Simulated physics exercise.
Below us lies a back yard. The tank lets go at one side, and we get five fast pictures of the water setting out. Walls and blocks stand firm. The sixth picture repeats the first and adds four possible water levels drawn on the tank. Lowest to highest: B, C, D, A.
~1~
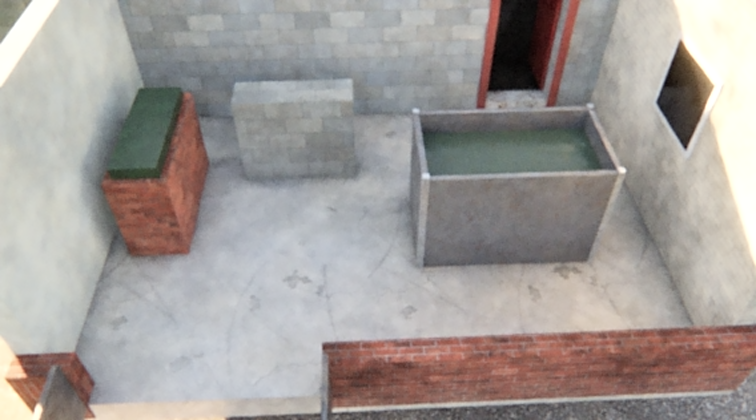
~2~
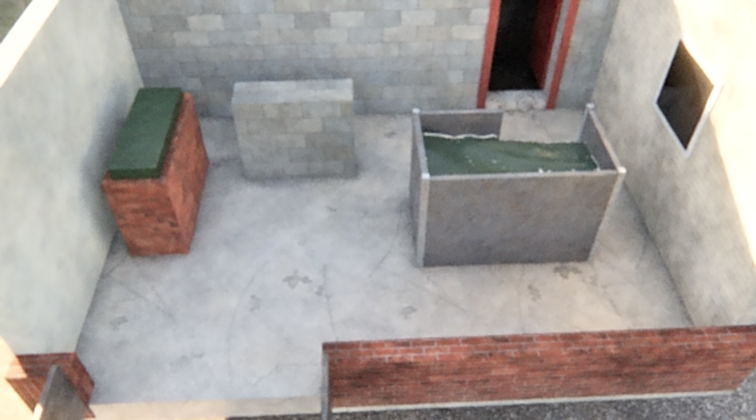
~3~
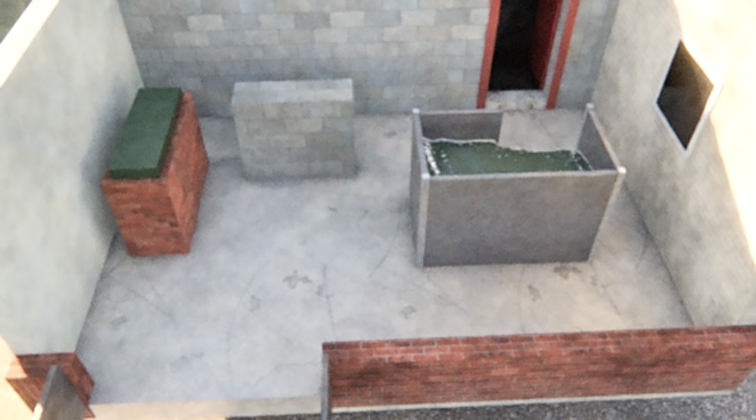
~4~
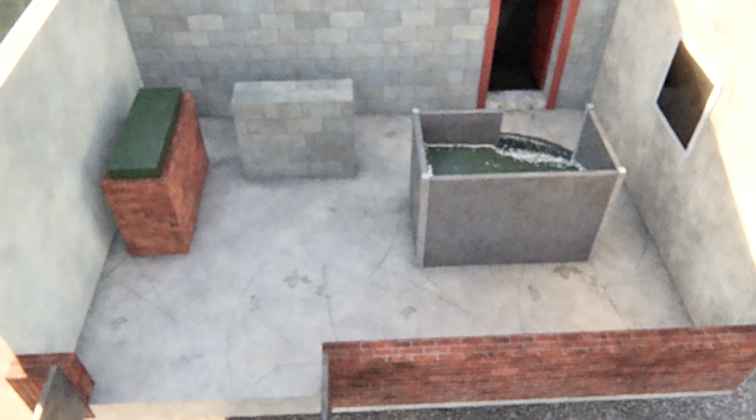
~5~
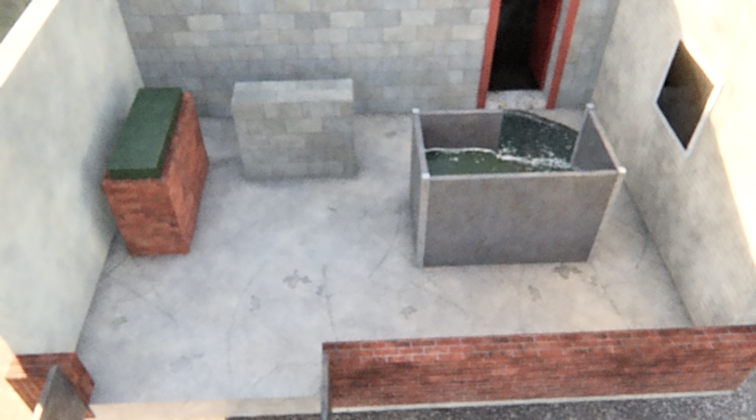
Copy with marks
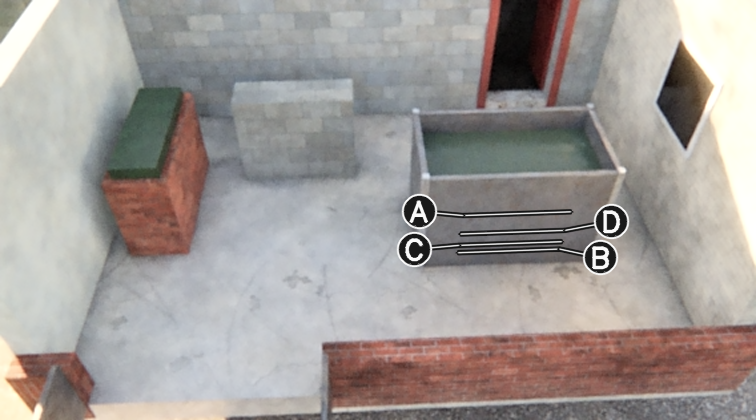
Green water sloshing inside a grey open-topped tank in a walled back yard, surface tilting and then breaking into white foam.
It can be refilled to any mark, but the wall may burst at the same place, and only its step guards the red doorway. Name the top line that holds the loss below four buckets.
Go for C.
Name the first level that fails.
The answer is D.
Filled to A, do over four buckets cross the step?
Yes, that goes wrong.
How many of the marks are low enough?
Two.
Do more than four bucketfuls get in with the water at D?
Yes, it does.
In white, A at (517, 213); B at (508, 250); C at (510, 243); D at (513, 232); from the bottom up B, C, D, A.
With A, dozens of bucketfuls pour in.
With B, nothing gets over.
With C, a bucket or two gets in.
With D, about 8 bucketfuls get in.
